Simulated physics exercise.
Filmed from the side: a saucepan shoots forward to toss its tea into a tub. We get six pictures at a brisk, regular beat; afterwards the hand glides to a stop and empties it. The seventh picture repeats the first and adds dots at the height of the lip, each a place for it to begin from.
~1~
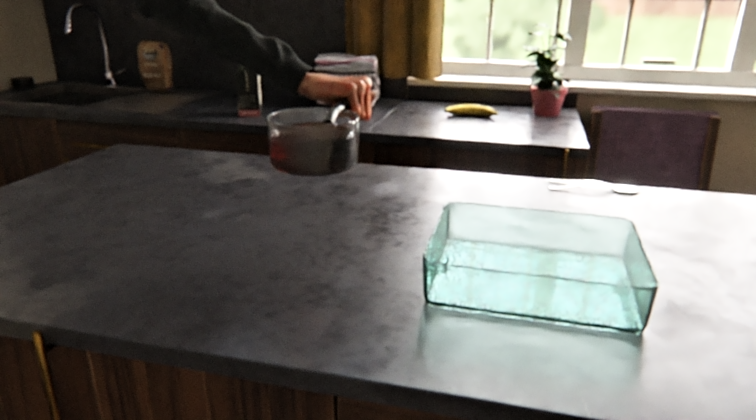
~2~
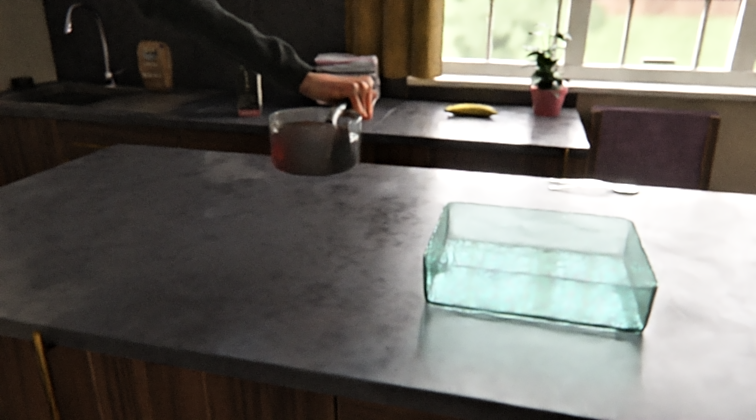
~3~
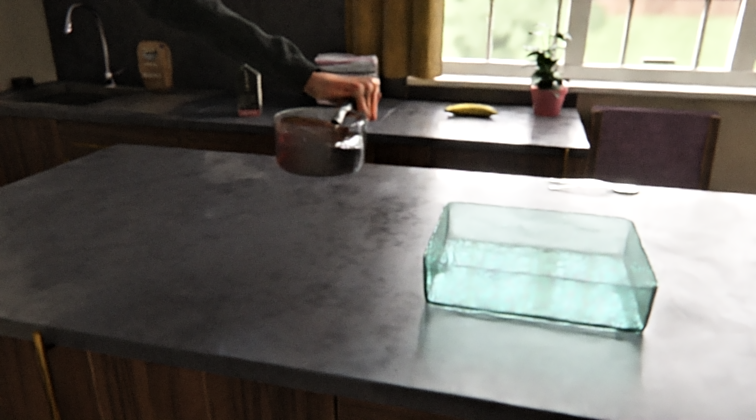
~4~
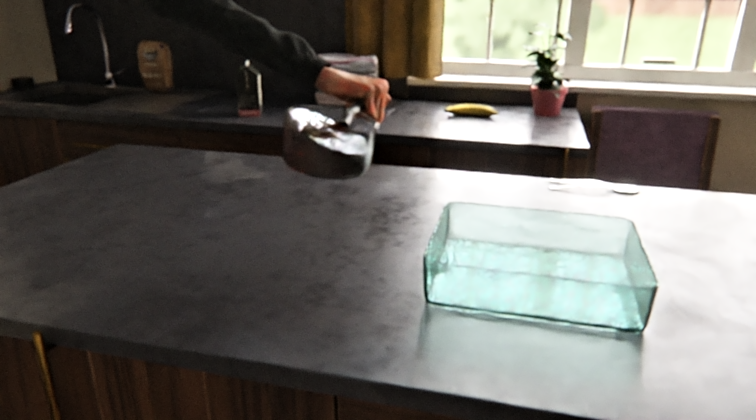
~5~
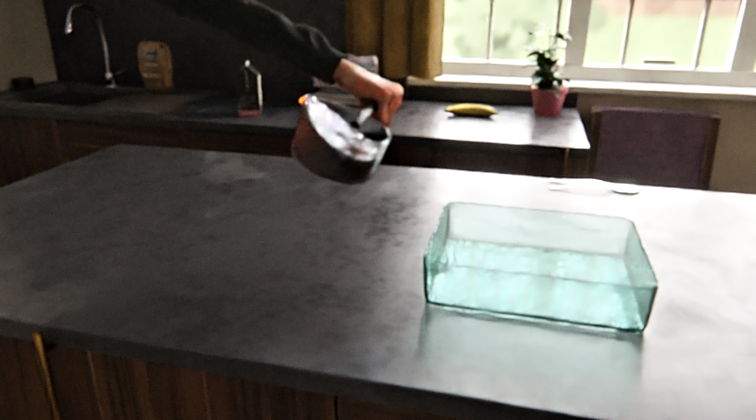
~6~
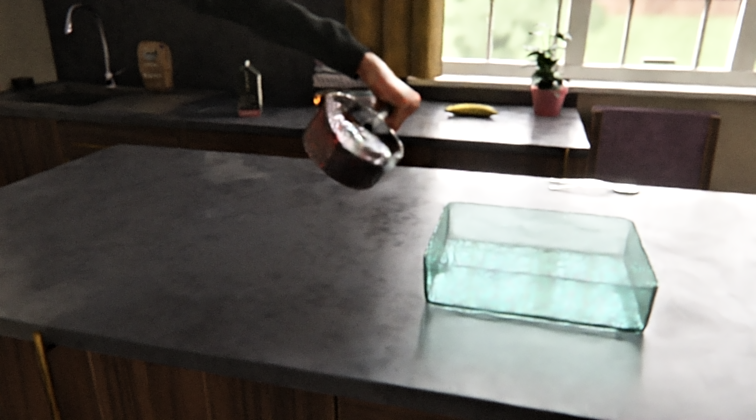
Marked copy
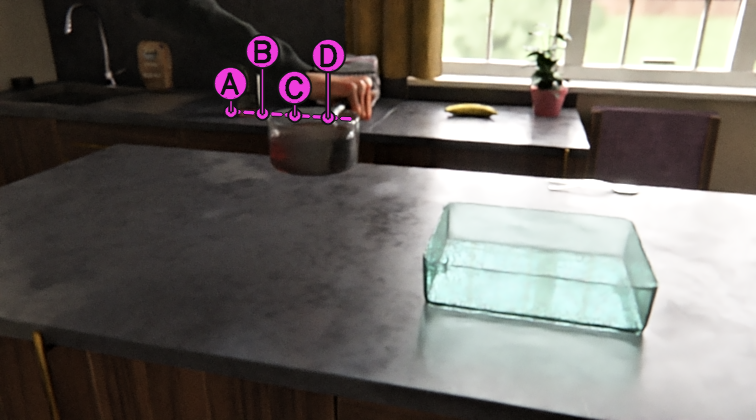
In this clip, a hand holds a saucepan of dark liquid upright above a grey countertop, left of a clear greenish glass tub, then moves it slightly to the right while tilting it increasingly toward the tub.
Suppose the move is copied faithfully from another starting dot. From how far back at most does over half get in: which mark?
The limit is D.
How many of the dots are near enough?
One.
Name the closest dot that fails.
Dot C.
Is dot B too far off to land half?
Yes, it does.
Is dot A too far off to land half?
Yes, it does.
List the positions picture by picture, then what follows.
Upright, lip at (355, 119); tub from (424, 301) to (646, 331); nothing has left yet.
Upright, lip at (357, 119); nothing has left yet.
Upright, lip at (363, 120); nothing has left yet.
Tipped about 9°, lip at (374, 127); nothing has left yet.
Tipped about 22°, lip at (388, 139); tea is over the rim, down to (311, 102).
Tipped about 39°, lip at (400, 155); tea is over the rim, down to (325, 101).
On the marked copy, A at (230, 111); B at (262, 113); C at (294, 115); D at (328, 117).
Choosing A, about 0 % lands in the tub, 100 % falls short.
Choosing B, about 0 % lands in the tub, 98 % falls short.
Choosing C, about 10 % lands in the tub, 86 % falls short and 4 % goes beside or beyond.
Choosing D, about 70 % lands in the tub, 9 % falls short and 22 % goes beside or beyond.
